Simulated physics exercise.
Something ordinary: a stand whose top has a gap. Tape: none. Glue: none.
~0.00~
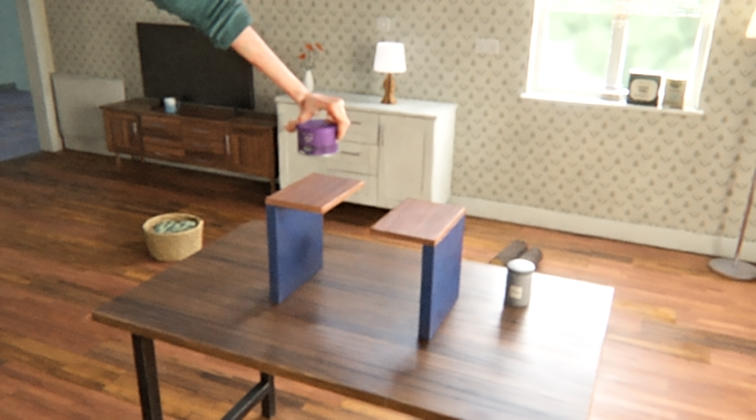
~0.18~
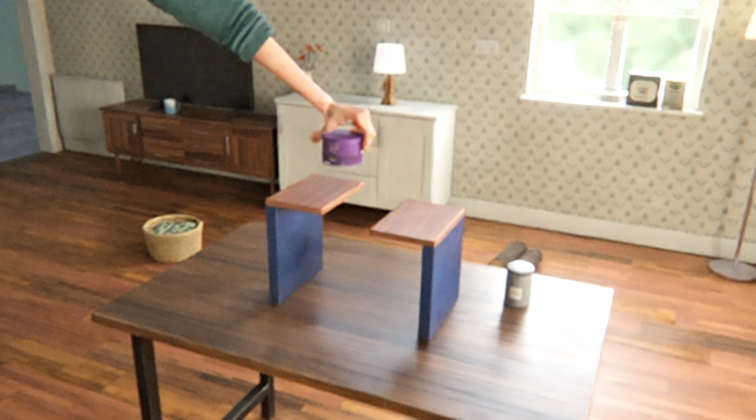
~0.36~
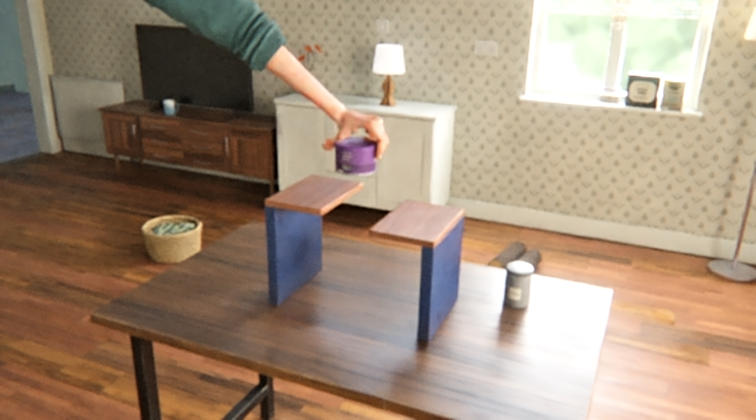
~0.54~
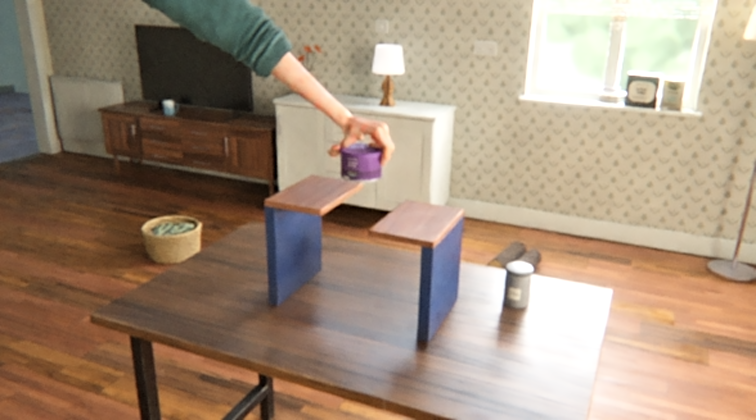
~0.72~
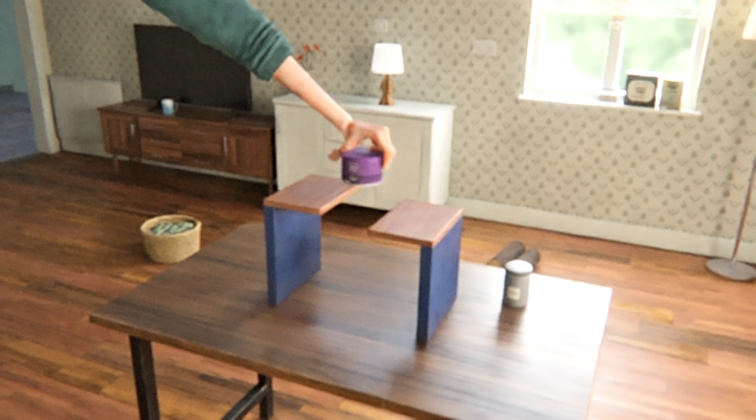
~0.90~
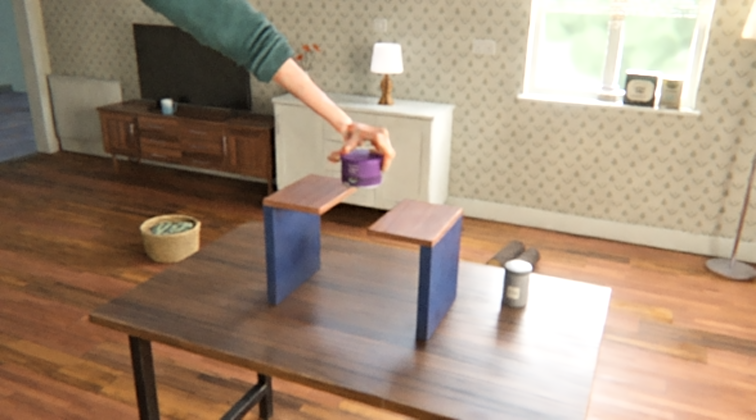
A hand in a green sleeve carried a purple tub rightward and slightly down, then held it almost still above the gap in a wood-topped blue stand, while a grey jar sat on the table.
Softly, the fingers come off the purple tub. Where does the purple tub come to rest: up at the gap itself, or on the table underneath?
The purple tub comes to rest on the table underneath.
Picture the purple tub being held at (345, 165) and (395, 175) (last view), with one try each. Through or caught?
Passes; held.
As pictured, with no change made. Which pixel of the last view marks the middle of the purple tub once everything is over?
Around (361, 288).
After 1.20 s, purple tub shifted well along near (361, 242).
After 1.30 s, purple tub shifted well along near (361, 284).
In the end (1.9 s), moved from the start, purple tub; grey jar unmoved. At the end, from the last picture's camera, purple tub near (361, 288). The tub drops through.
